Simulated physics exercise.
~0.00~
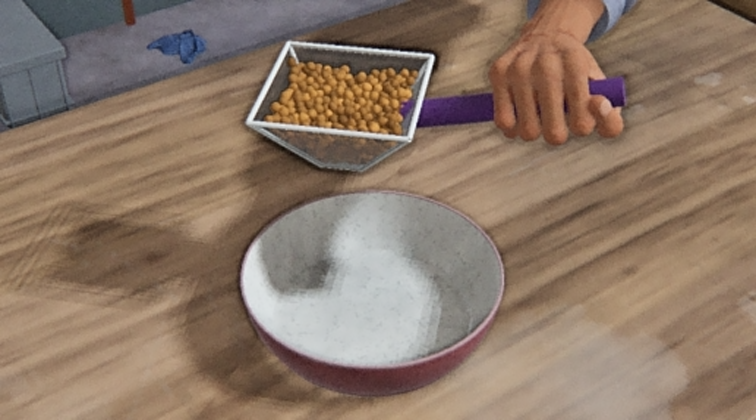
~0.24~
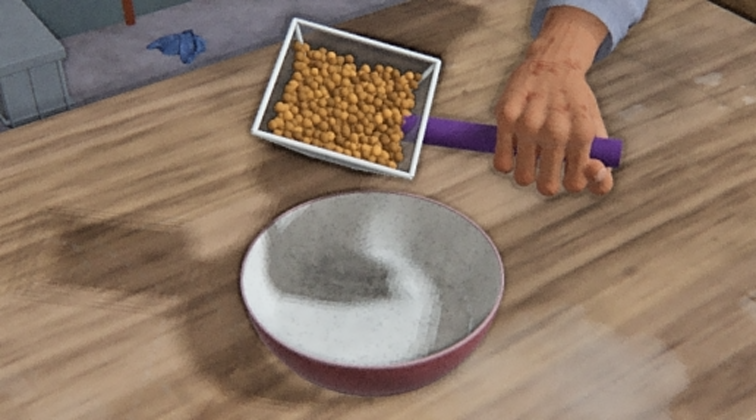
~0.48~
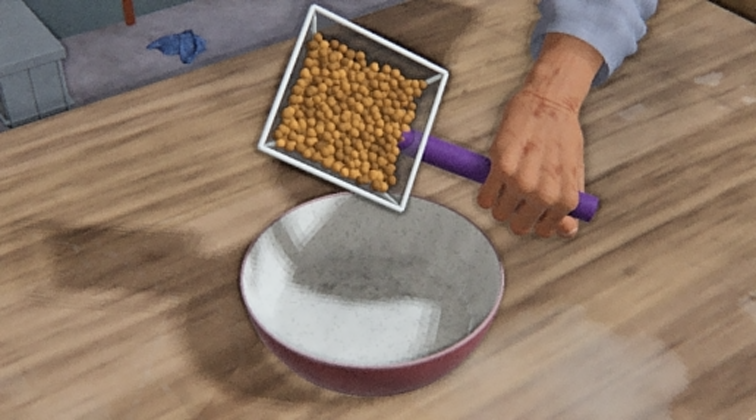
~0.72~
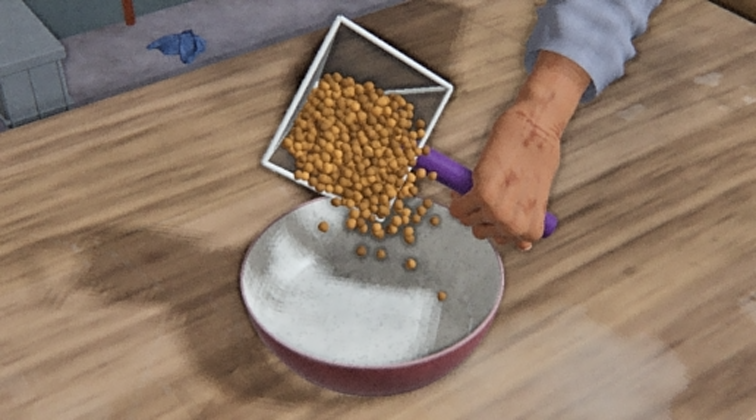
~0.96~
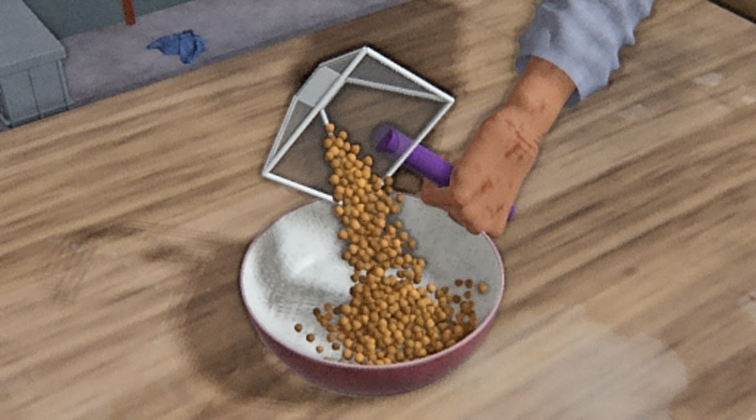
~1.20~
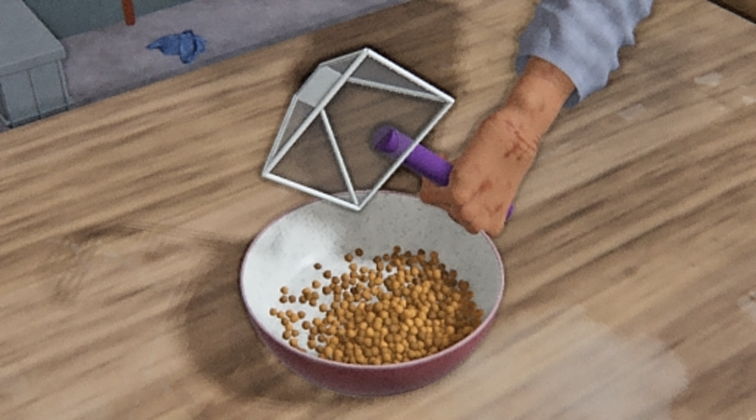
A hand tips a scoop of roasted chickpeas until all of them pour into a bowl.
